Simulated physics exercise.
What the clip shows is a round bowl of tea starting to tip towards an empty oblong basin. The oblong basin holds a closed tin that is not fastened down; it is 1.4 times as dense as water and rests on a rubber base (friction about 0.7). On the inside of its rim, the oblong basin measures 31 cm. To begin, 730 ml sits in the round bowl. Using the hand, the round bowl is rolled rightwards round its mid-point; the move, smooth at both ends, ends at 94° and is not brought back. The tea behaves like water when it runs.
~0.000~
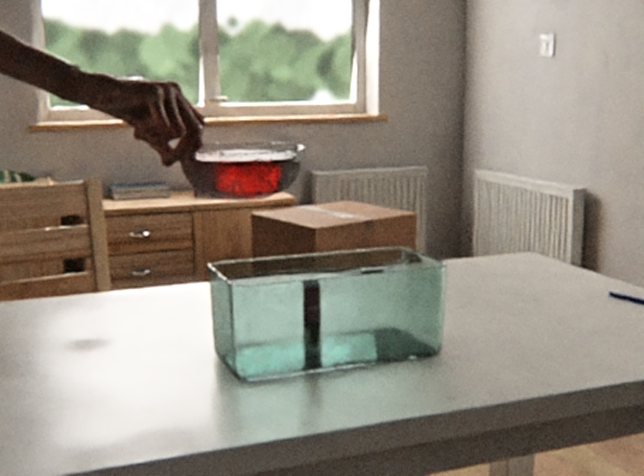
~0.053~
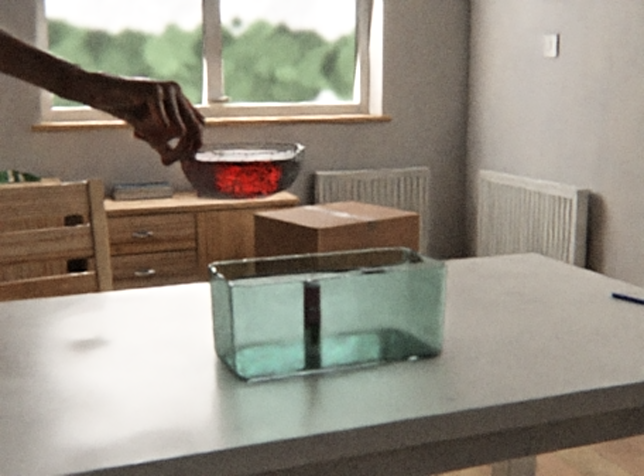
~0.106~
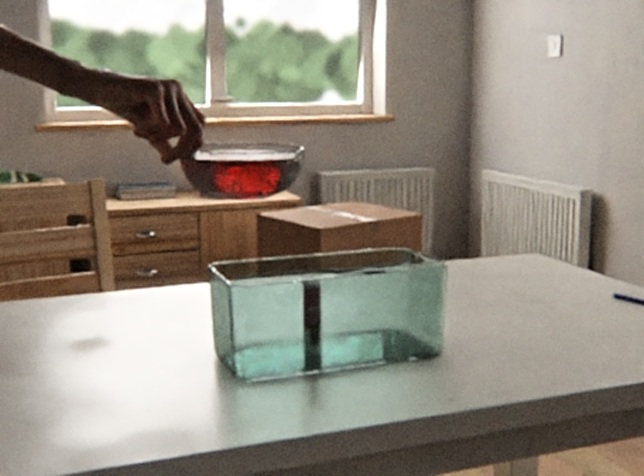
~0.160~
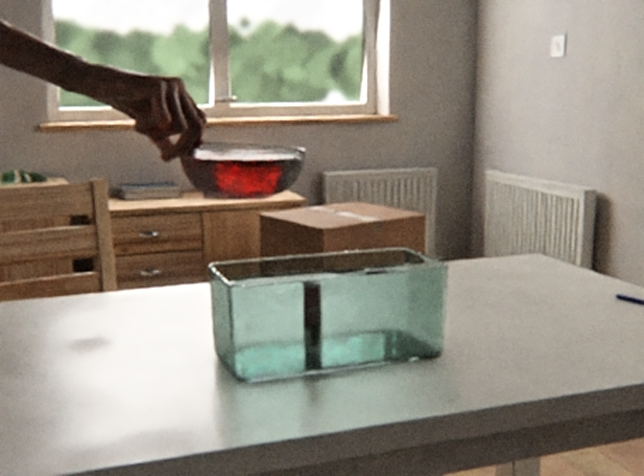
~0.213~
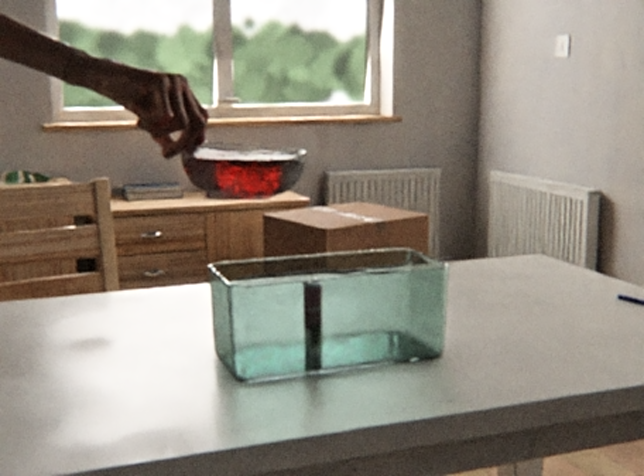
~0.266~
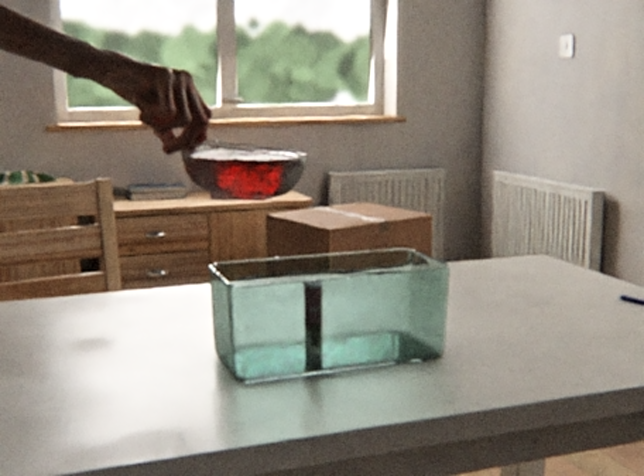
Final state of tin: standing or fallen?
Still erect.
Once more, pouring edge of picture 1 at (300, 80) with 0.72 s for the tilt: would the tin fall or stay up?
It tumbles.
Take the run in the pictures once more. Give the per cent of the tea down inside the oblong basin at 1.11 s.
Around 88 in a hundred.
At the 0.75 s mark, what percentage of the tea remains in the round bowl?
Close to 46 in a hundred.
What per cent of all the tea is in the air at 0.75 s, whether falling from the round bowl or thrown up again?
Around 32 percent.
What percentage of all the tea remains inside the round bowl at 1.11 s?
Roughly 5 percent remains.
By 0.75 s the tilt is 53° and 47 per cent is still to pour; the tin stands where it began.
By 1.11 s the tilt is 85° and 5 per cent is still to pour; the tin stands where it began.
By 1.48 s the tilt is 94° and 0 per cent is still to pour; the tin stands where it began.
By 1.88 s the tilt is 94° and 0 per cent is still to pour; the tin stands where it began.
At rest the tin stands where it began.
